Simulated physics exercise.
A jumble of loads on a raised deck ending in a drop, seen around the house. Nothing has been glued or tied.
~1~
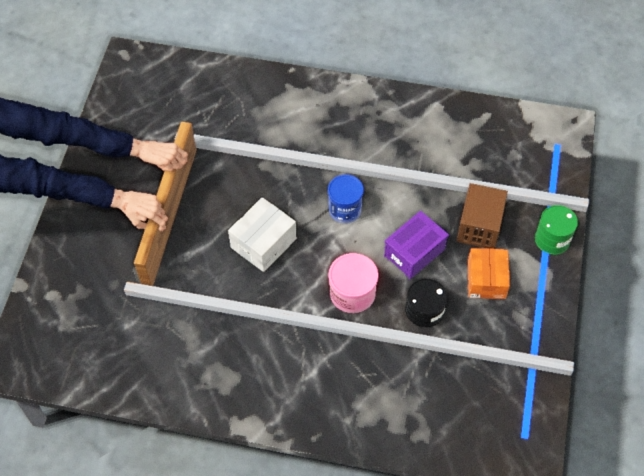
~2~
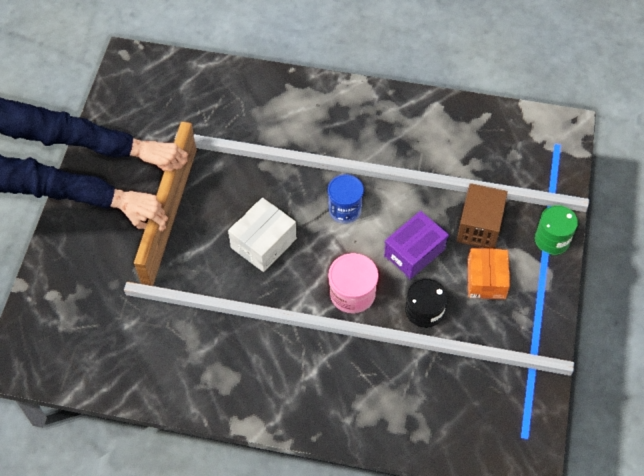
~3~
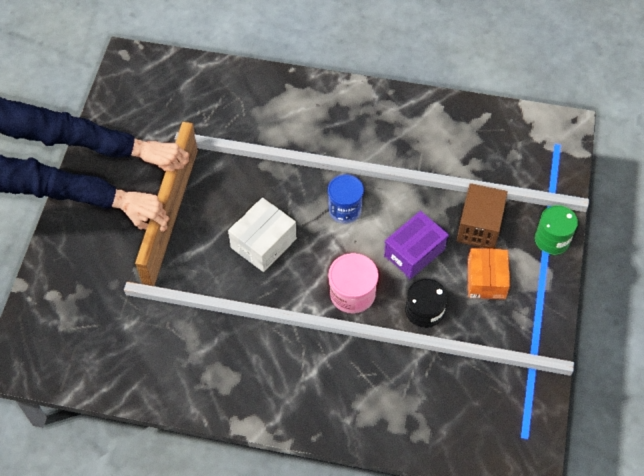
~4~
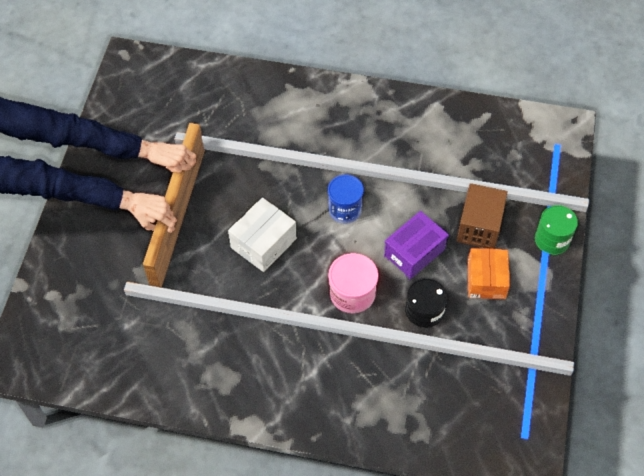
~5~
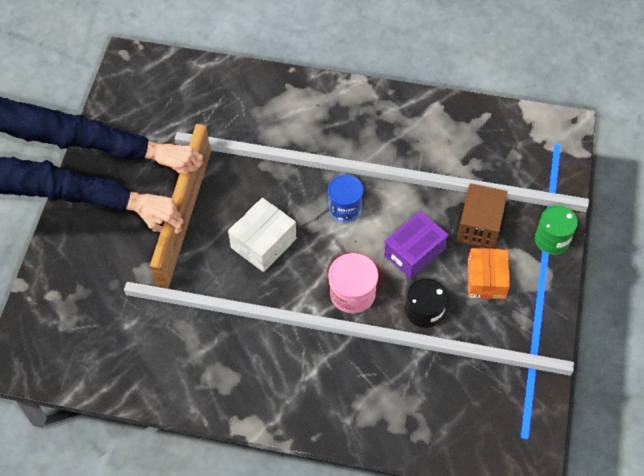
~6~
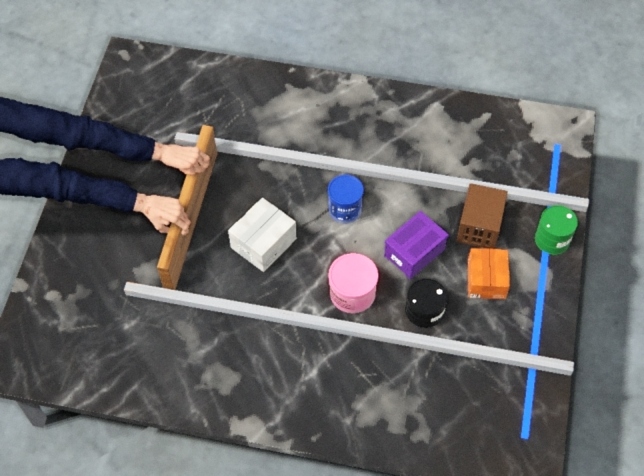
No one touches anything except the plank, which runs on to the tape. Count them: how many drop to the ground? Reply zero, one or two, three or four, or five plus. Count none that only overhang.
Five plus.
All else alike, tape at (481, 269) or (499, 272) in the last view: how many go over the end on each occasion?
First try 1, second try 2.
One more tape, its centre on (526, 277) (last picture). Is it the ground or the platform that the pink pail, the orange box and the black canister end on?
The pink pail keeps its spot, while the orange box goes down and the black canister goes down.
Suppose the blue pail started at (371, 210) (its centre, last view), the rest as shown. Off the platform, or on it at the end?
Lab note: From that start it stays aboard.
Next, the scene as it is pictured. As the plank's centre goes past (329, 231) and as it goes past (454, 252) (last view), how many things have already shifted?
Counting first: 2, next 7.
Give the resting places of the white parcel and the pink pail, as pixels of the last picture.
Close to (568, 278); the other close to (564, 323).
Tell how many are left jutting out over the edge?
Things overhanging at the end: 2.
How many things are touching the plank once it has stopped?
It is in contact with 3.
A little later, none off yet; green canister at rest near (556, 230); orange box at rest near (488, 274); brown crate at rest near (482, 216).
When it is over, the number that fall off is five or more; down, purple tote, black canister, brown crate, orange box and green canister.
